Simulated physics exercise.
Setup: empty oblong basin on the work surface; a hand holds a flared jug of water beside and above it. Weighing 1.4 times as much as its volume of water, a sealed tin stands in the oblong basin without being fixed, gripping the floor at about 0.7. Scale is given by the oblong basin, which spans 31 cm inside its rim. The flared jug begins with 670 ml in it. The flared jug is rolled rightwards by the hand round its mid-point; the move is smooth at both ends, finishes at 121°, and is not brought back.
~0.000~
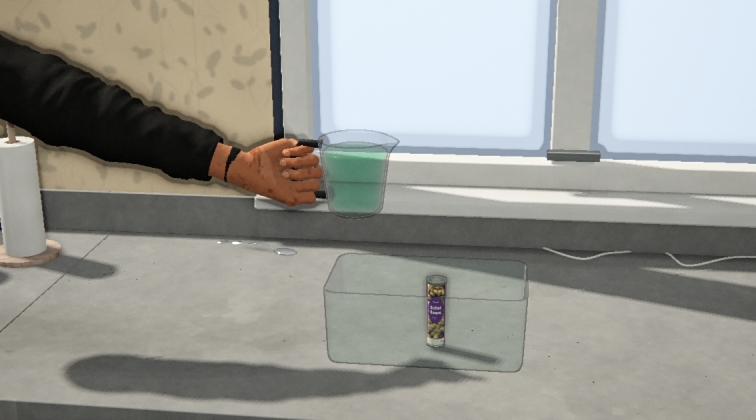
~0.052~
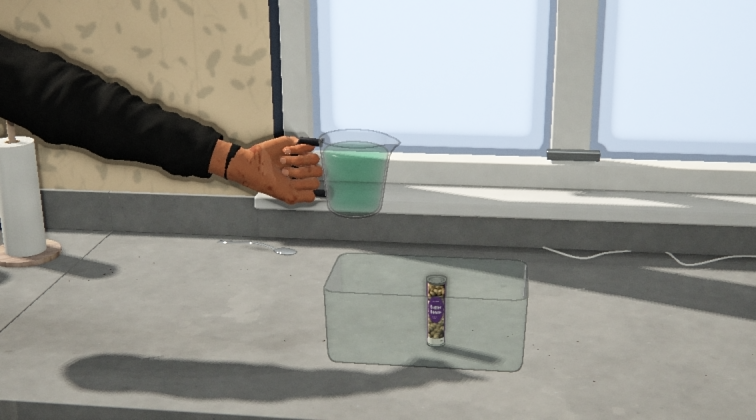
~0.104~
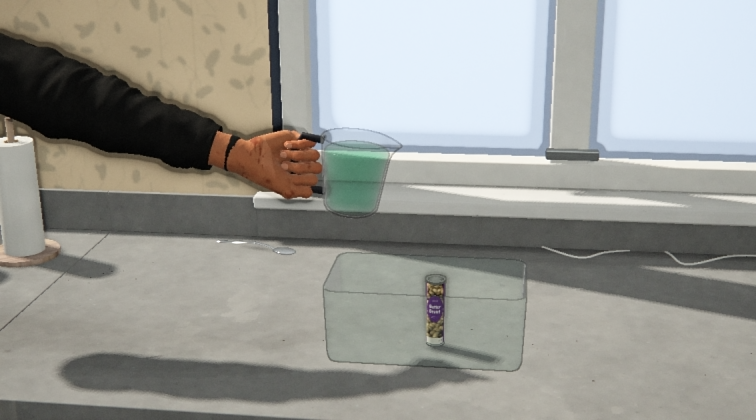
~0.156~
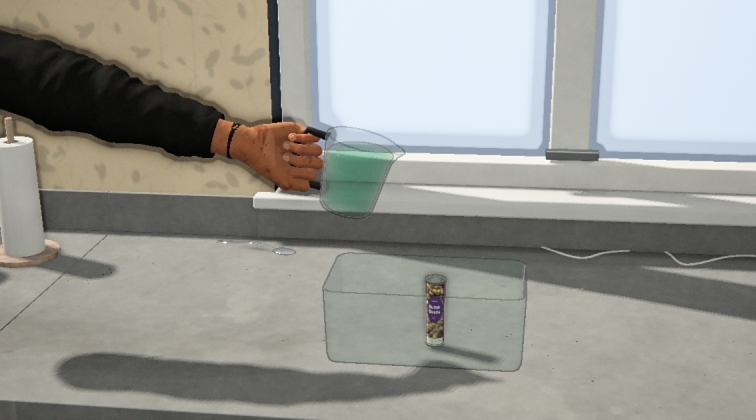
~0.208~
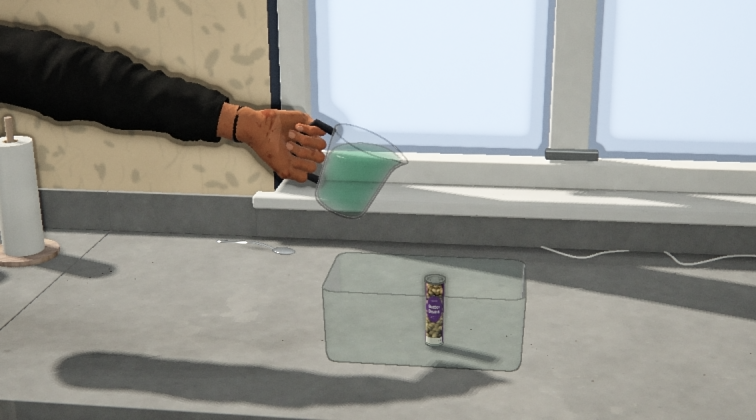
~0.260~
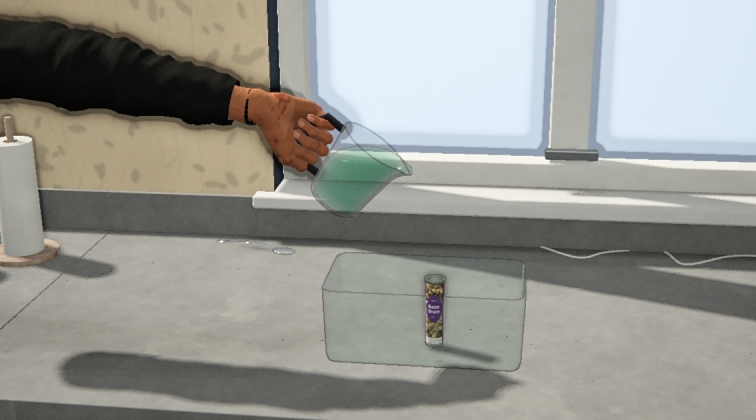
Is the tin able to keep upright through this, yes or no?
No, it topples.
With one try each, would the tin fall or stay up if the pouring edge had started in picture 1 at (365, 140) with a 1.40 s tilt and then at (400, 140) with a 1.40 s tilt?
Run one: It does not tip. Run two: It does not tip.
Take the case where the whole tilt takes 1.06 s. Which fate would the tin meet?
Outcome - the tin comes down.
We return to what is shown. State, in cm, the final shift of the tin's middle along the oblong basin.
All told, the tin's centre has moved close to 8.0 cm.
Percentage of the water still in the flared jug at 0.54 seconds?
Close to 38 percent of the liquid remains at that time.
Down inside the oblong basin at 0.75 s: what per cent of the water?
Some 92 percent.
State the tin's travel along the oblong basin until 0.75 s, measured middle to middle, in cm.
Near 2 cm of travel.
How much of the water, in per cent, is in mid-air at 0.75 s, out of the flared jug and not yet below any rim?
7 per cent, roughly.
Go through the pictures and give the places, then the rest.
It leans 0°; its right rim is at (400, 141); the water meets the walls at (323, 148) and (389, 150); the oblong basin's rim runs from (332, 273) to (527, 281); the tin's top is at (437, 283), in the first frame.
It leans 2°; its right rim is at (401, 142); the water meets the walls at (323, 147) and (390, 150), in the second frame.
It leans 6°; its right rim is at (403, 146); the water meets the walls at (325, 146) and (391, 151), in the third frame.
It leans 14°; its right rim is at (406, 153); the water meets the walls at (328, 147) and (395, 153), in the fourth frame.
It leans 25°; its right rim is at (409, 162); the water meets the walls at (329, 151) and (402, 157), in the fifth frame.
It leans 37°; its right rim is at (410, 174); the water meets the walls at (324, 162) and (404, 165); 2 per cent is over the edge, in the sixth frame.
Then, 0.54 s in, the tilt is 106° and 39 per cent is still to pour; the tin stands where it began.
Then, 0.75 s in, the tilt is 121° and 2 per cent is still to pour; the tin stands 2 cm from where it began.
Then, 0.96 s in, the tilt is 121° and 0 per cent is still to pour; the tin lies on its side.
Then, 1.20 s in, the tilt is 121° and 0 per cent is still to pour; the tin lies on its side.
Finally, the tin lies on its side.
